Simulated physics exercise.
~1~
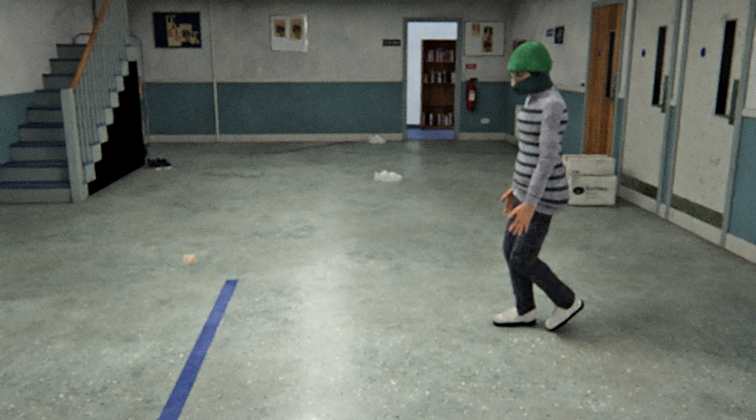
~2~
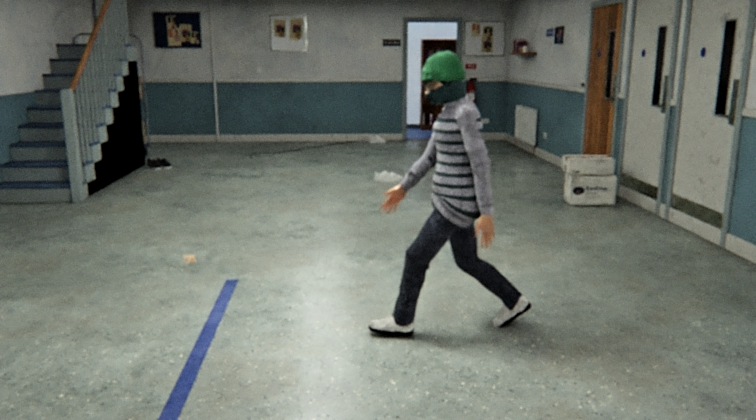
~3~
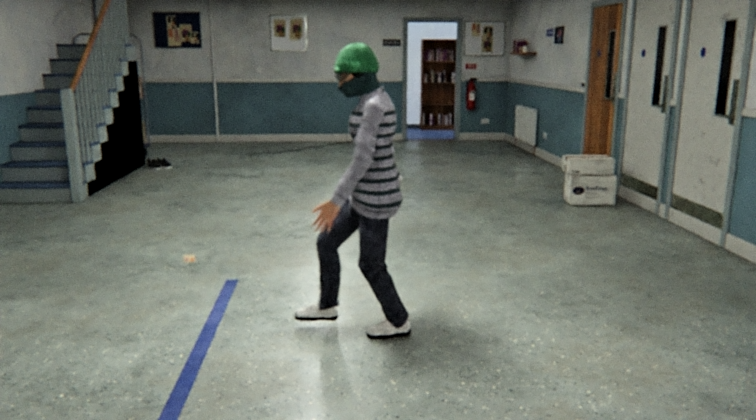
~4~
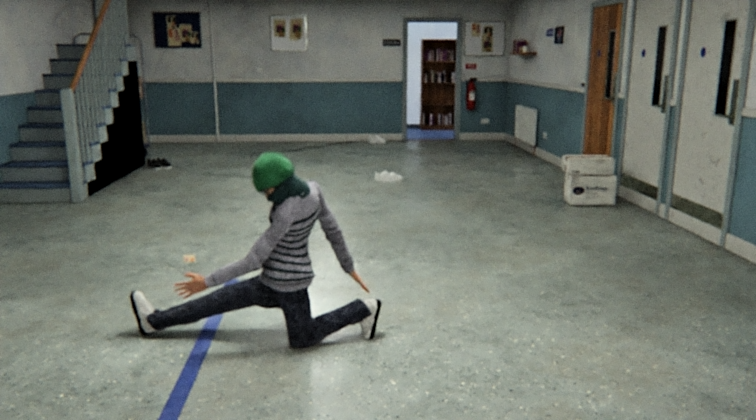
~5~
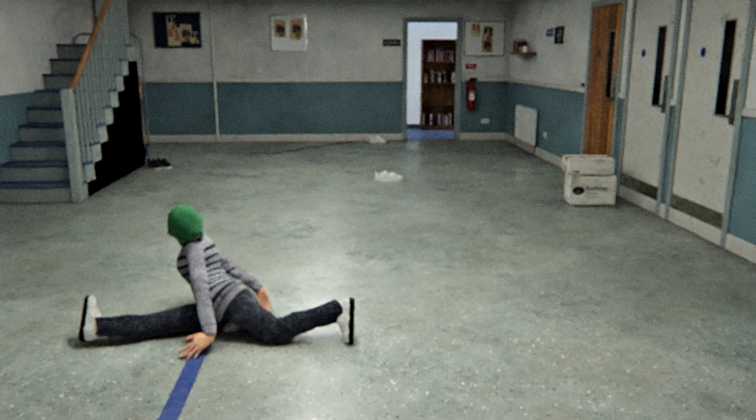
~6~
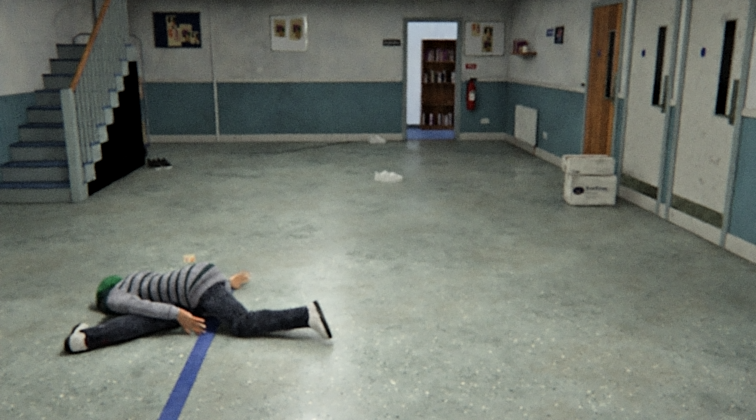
The video shows a figure in a green hat and striped top walking left across a hall toward a blue floor strip, then sliding down into a split and slumping forward, ending face down and sprawled across the strip.
